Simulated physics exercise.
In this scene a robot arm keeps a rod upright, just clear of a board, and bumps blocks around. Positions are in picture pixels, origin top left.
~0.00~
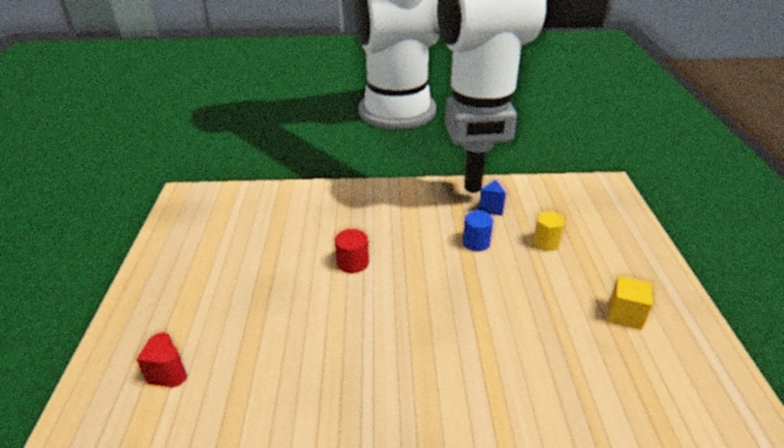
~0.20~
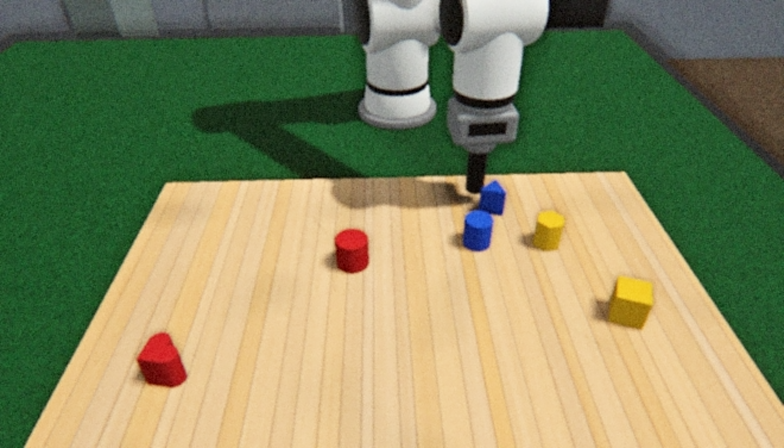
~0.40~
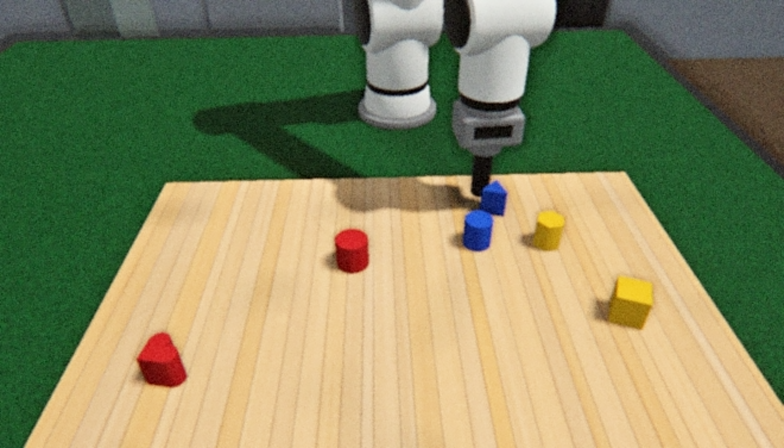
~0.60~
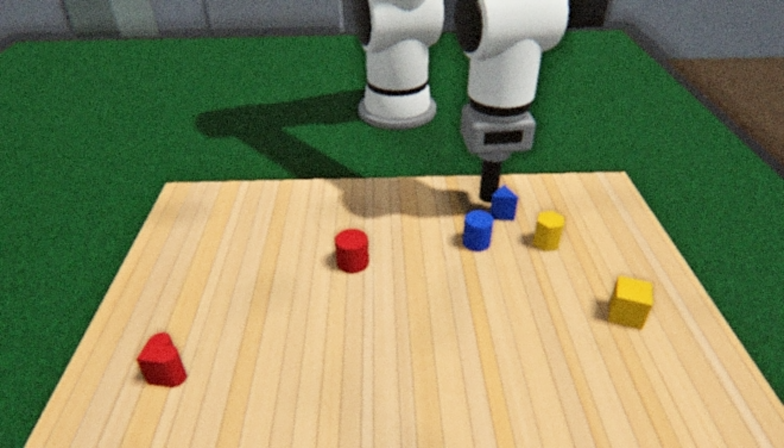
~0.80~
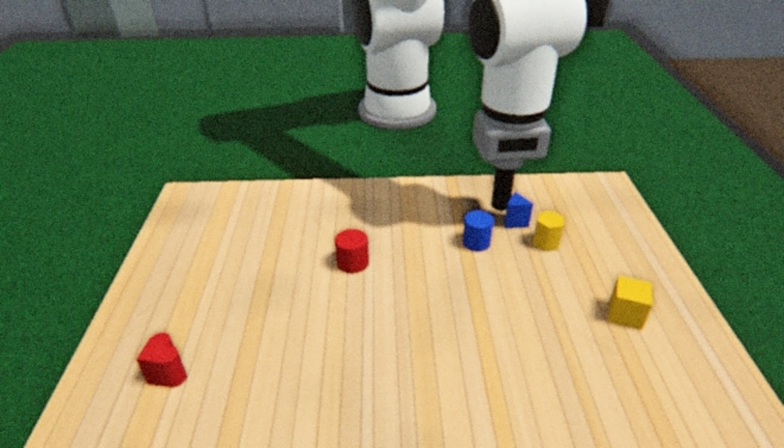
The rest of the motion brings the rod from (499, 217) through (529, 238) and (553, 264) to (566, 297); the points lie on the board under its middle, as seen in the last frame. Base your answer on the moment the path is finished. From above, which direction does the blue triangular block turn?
The sense of turning is anti-clockwise.
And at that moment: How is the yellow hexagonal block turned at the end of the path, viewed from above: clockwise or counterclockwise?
From overhead, the rotation is clockwise.
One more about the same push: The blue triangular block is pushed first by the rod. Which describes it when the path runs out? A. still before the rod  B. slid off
The answer is B.
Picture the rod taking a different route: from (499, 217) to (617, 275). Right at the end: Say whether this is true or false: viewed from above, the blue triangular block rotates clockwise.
That is false.
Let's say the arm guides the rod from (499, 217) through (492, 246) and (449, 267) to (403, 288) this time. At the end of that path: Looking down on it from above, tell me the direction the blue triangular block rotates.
The block spins anticlockwise.
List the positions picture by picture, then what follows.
The first frame shows rod's lower end at (473, 189); blue disc at (479, 218); blue triangular block at (494, 186); yellow hexagonal block at (551, 218).
The second frame shows rod at (474, 190); blocks still.
The third frame shows rod at (479, 193); blocks still.
The fourth frame shows rod at (488, 199); blue triangular block at (505, 192).
The fifth frame shows rod at (500, 207); blue disc at (479, 218); blue triangular block at (519, 199); yellow hexagonal block at (551, 218).
The first path, step by step. One third of the way, rod at (532, 228); blue triangular block at (555, 218), turned 20° anticlockwise; yellow hexagonal block at (572, 230).
Two thirds of the way, rod at (555, 254); blue triangular block at (564, 221), turned 40° anticlockwise; yellow hexagonal block at (580, 234), turned 25° clockwise.
At the end, rod at (569, 286); blue disc still; blue triangular block at (564, 221), turned 40° anticlockwise; yellow hexagonal block at (580, 234), turned 25° clockwise.
